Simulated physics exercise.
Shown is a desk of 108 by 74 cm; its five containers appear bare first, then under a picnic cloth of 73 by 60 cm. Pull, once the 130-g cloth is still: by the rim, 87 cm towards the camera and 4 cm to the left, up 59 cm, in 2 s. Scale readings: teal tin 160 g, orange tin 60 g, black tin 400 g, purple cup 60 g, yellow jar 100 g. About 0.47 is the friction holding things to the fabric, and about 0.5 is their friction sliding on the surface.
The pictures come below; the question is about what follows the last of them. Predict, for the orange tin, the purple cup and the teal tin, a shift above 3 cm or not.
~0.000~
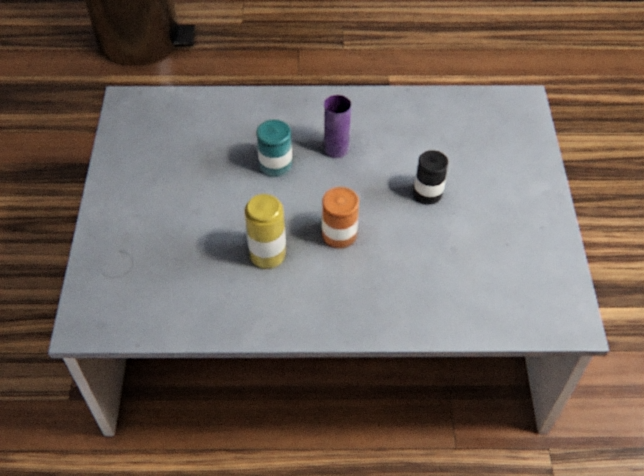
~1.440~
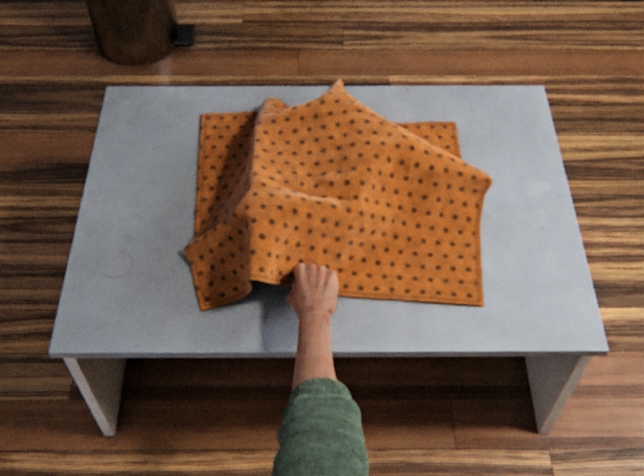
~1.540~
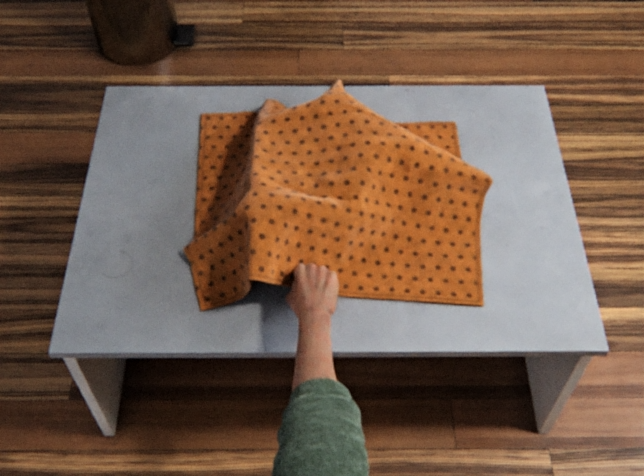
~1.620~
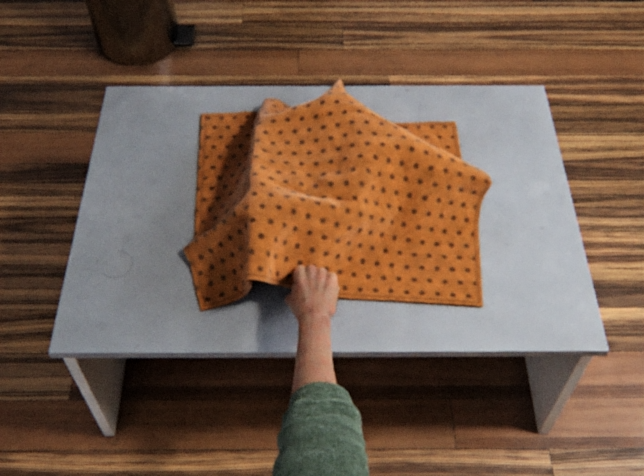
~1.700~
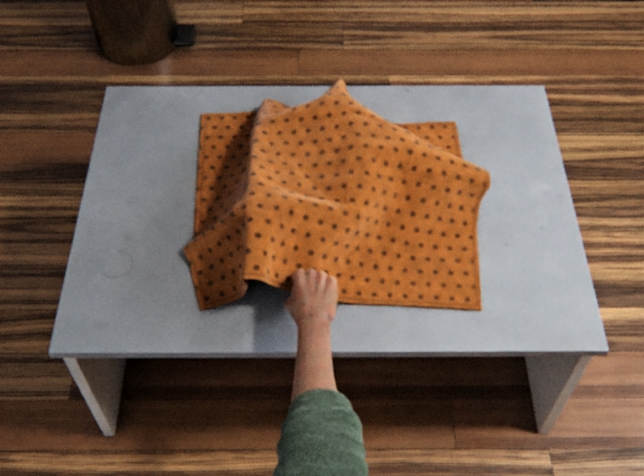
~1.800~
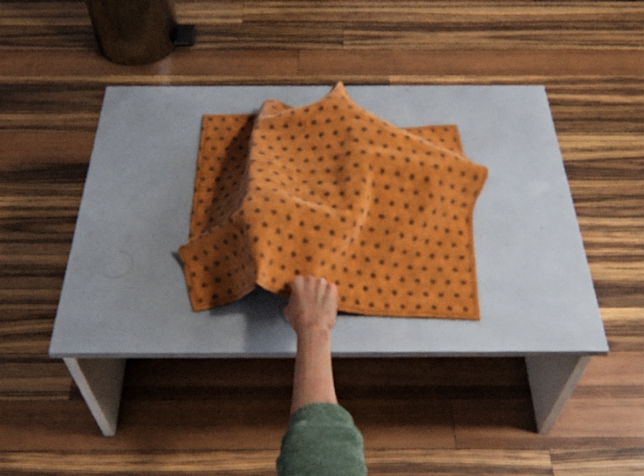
Result: The orange tin holds its ground, the purple cup fails to hold its ground, the teal tin holds its ground.
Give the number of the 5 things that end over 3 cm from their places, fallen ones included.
Total: 2.
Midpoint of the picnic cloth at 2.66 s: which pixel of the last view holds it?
Centre in the last view: Approx. (275, 359).
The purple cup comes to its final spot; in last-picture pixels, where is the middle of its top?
The top ends up close to (318, 173) in the last picture.
By 2.2 s, middle of the picnic cloth at (309, 242); purple cup on its side, 10 cm off its start, yellow jar on its side, 11 cm off its start.
By 2.7 s, middle of the picnic cloth at (275, 359); purple cup on its side, 11 cm off its start, yellow jar on its side, 12 cm off its start.
By 3.1 s, middle of the picnic cloth at a place out of view; purple cup on its side, 11 cm off its start at (318, 173), yellow jar on its side, 13 cm off its start at (286, 295).
By 3.5 s, middle of the picnic cloth at a place out of view; purple cup on its side, 11 cm off its start, yellow jar on its side, 15 cm off its start.
By 4.3 s, middle of the picnic cloth at a place out of view; purple cup on its side, 11 cm off its start at (318, 173), orange tin 0 cm off its start at (341, 200), teal tin 0 cm off its start at (274, 131), yellow jar on its side, 17 cm off its start at (321, 298).
